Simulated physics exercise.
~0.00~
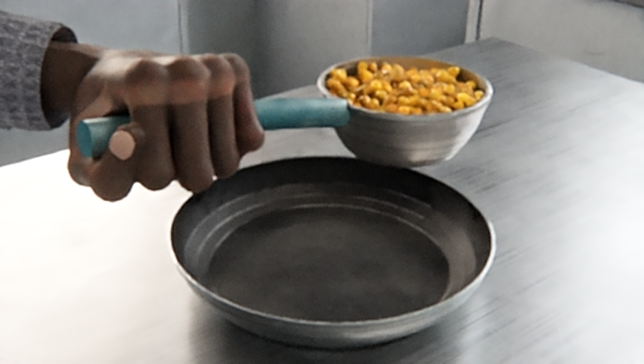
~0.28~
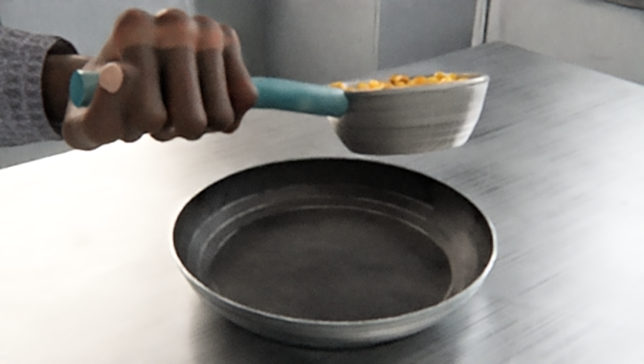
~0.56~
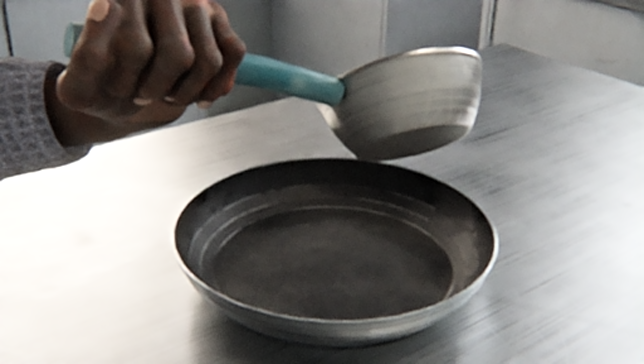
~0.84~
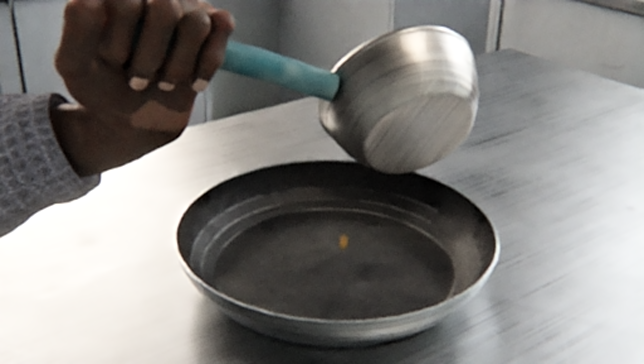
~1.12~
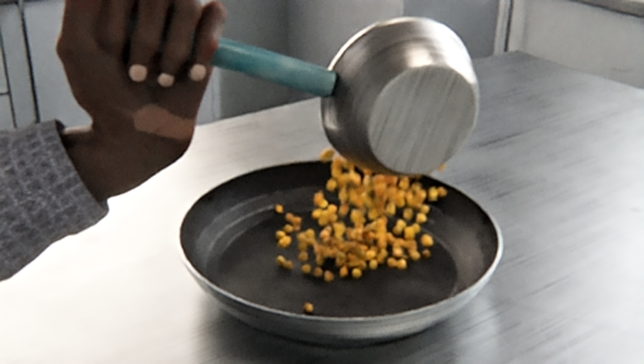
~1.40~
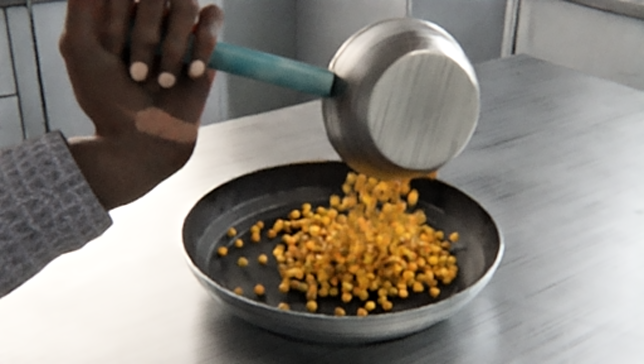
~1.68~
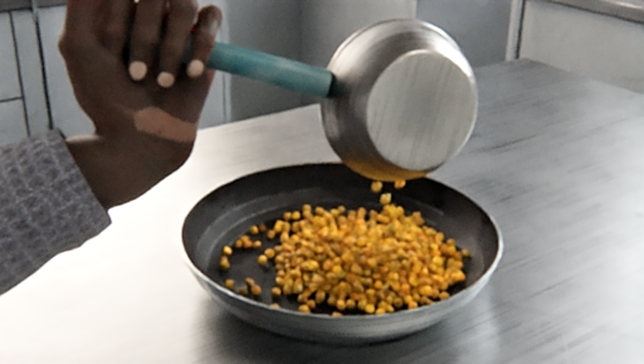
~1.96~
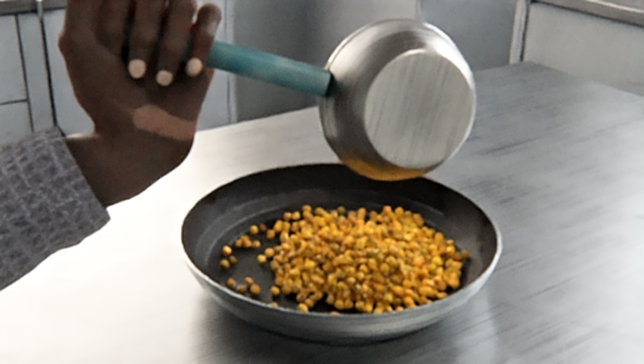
Kitchen table with a hand tipping a teal-handled metal ladle until yellow maize kernels pour out and heap in a dark pan.
